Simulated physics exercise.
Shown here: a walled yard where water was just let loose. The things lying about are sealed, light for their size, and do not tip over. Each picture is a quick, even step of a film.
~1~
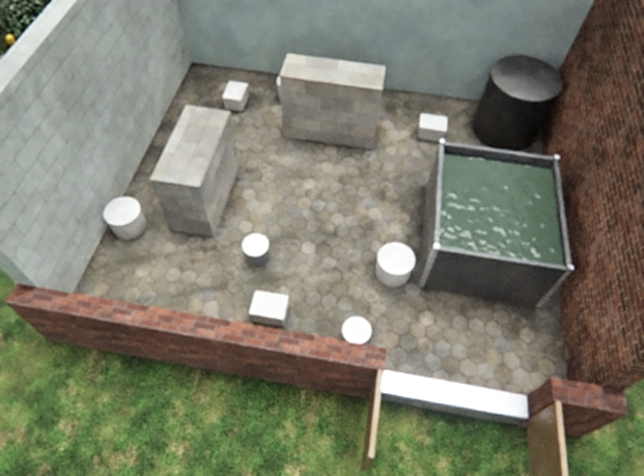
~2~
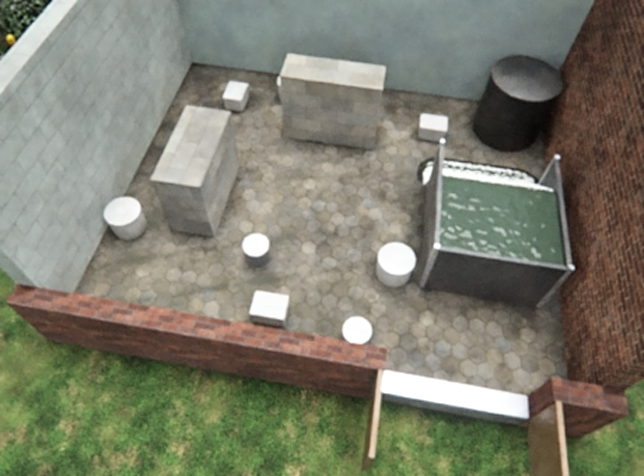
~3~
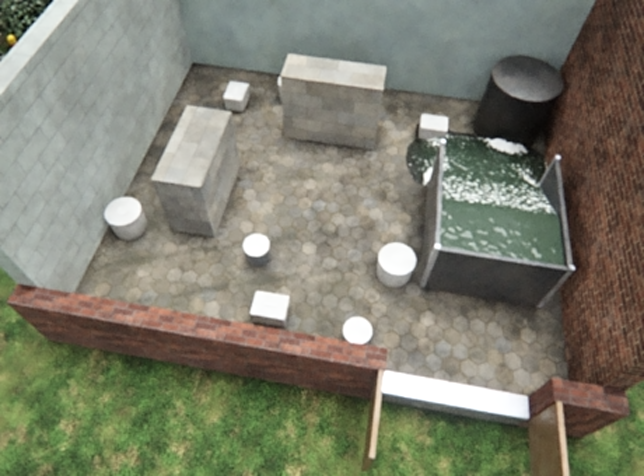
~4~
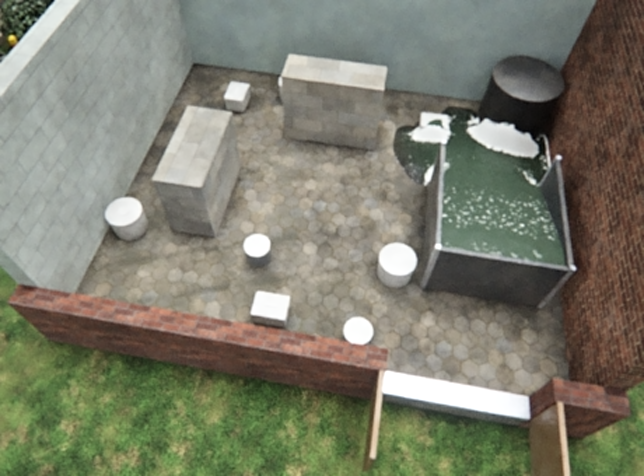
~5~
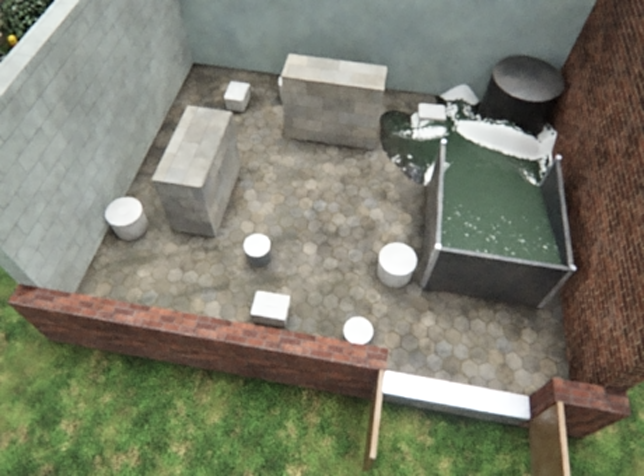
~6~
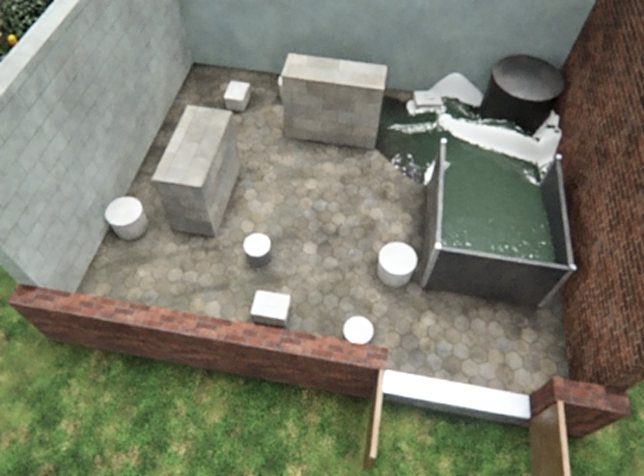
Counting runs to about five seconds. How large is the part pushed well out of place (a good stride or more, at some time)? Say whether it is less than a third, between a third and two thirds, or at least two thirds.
A third to two thirds of the things get pushed well away.
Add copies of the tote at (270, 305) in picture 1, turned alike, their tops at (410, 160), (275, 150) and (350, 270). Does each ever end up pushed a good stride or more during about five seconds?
Results - 1: Ends up far away; 2: Doesn't go far; 3: Doesn't go far.
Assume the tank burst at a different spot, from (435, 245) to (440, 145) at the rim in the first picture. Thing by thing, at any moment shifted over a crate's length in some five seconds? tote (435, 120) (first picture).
Answer: Under that.
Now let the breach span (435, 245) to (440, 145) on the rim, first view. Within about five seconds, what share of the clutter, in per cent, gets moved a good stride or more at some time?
I'd guess close to 80 percent.
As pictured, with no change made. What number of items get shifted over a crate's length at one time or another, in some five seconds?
The total here is 4.
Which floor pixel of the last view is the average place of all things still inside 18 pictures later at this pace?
Near (232, 242).
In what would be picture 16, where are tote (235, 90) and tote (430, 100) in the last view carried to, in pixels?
Look for them at about (209, 93) and about (233, 89).
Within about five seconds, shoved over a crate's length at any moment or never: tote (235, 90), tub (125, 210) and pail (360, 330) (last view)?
Tally in given order: The full distance / the full distance / less than that.
A moment on, 1 of 8 are well off their spots; 1 afloat.
Next, 2 of 8 are well off their spots; 0 afloat.
Later, 3 of 8 are well off their spots; 1 afloat.
In the end, 4 of 8 are well off their spots, and 4 have been at some point; 3 afloat.
